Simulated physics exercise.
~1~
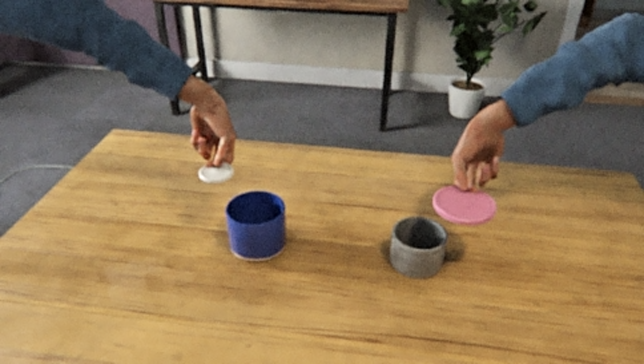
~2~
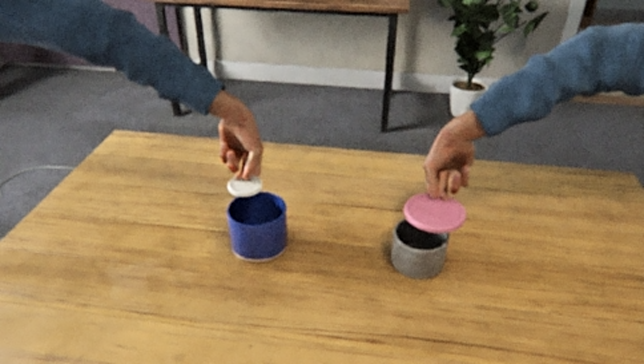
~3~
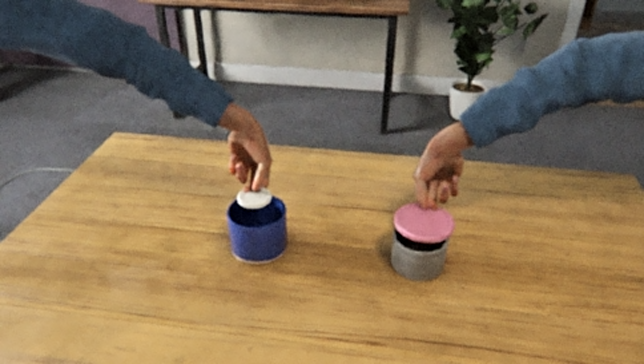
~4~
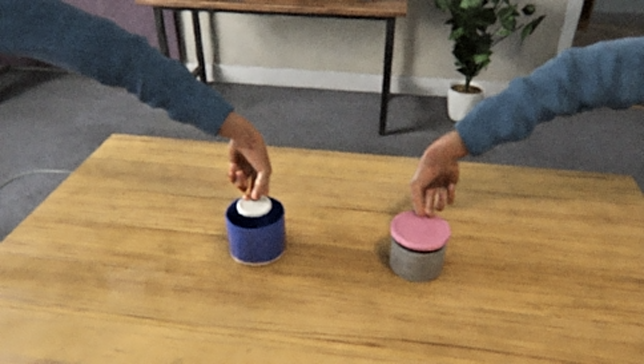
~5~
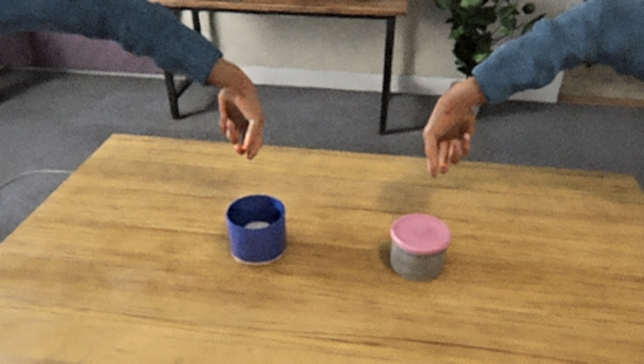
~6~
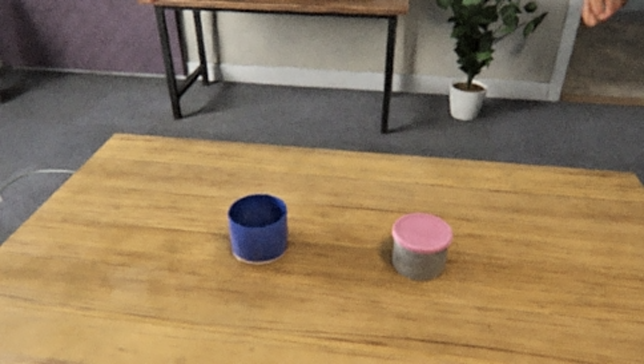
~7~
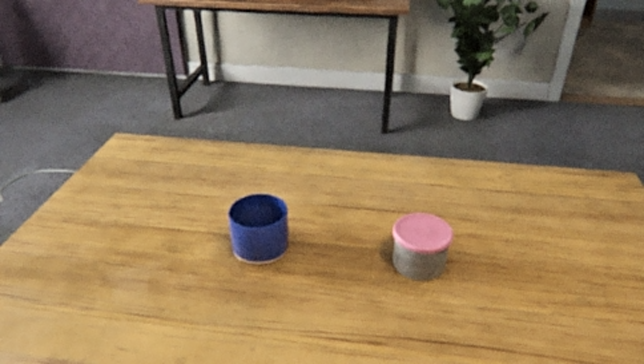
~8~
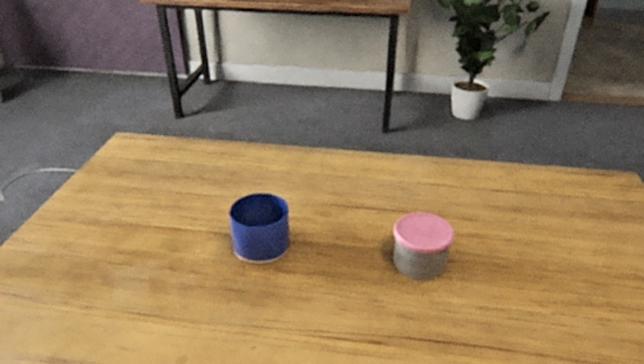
A white disc drops inside the blue cup while a pink disc covers the gray one.
